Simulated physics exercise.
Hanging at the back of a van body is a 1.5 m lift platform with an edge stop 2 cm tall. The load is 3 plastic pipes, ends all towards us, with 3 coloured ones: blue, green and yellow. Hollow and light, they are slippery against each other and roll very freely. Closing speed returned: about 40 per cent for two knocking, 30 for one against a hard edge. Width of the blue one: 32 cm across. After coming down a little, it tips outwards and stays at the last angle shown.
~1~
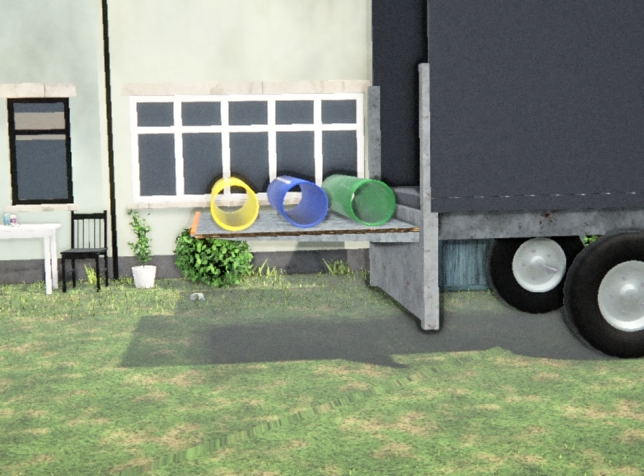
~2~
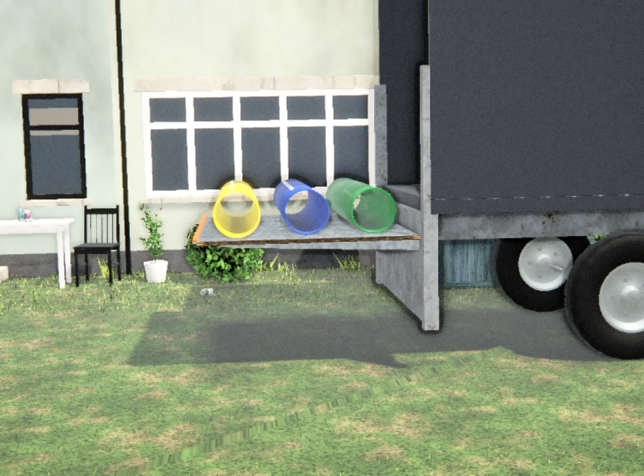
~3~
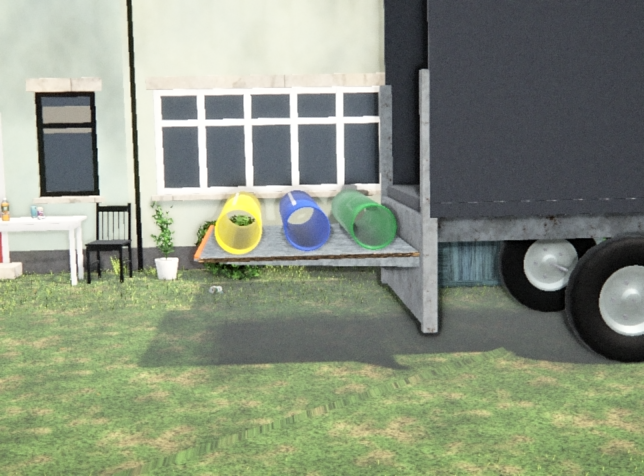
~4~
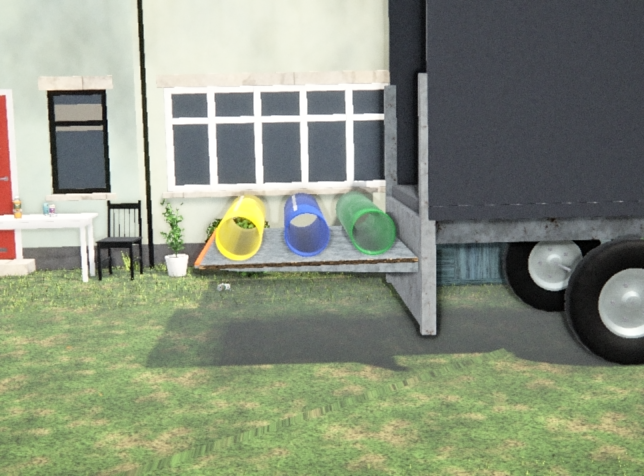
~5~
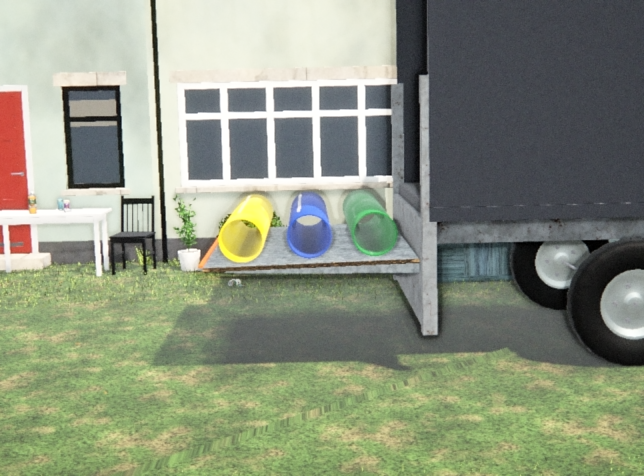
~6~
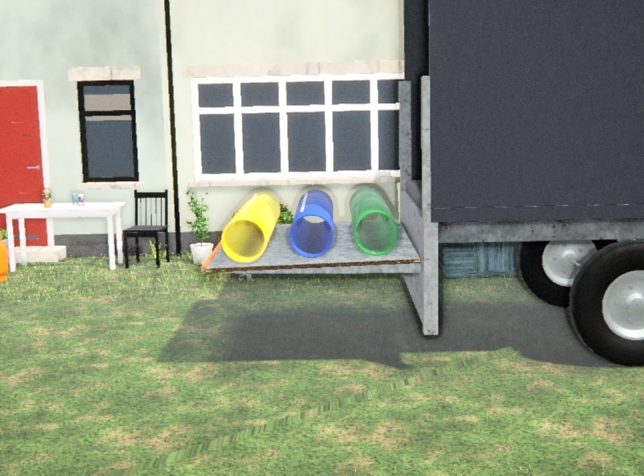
A truck's tail lift lowers slightly, carrying yellow, blue and green pipes on its platform.
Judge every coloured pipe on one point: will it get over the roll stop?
Verdicts: Blue pipe it won't, green it won't, yellow it won't.
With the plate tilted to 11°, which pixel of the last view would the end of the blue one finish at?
(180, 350), roughly.
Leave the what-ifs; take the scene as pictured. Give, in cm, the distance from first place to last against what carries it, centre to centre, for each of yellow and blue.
Net shift - yellow: 20; blue: 35.
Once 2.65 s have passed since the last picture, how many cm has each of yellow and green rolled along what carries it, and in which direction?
Yellow: 20 to the left; green: 20 to the left.
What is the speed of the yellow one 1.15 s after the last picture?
About 0.1 m/s.
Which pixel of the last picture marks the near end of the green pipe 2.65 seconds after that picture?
Around pixel (346, 235).
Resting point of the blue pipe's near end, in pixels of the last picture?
Near pixel (261, 239).
Then, 1.2 s past the sixth picture, blue is on the plate, 70 cm from the stop; green is on the plate, 115 cm from the stop; yellow is on the plate, 20 cm from the stop; 0 gone from the plate.
Then, 2.7 s past the sixth picture, blue is on the plate, 55 cm from the stop, rolling left; green is on the plate, 100 cm from the stop, rolling left; yellow is on the plate, 5 cm from the stop, rolling right; 0 gone from the plate.
Finally (4.3 s after the last picture), blue is on the plate, 40 cm from the stop; green is on the plate, 70 cm from the stop; yellow is on the plate, 5 cm from the stop; 0 gone from the plate.
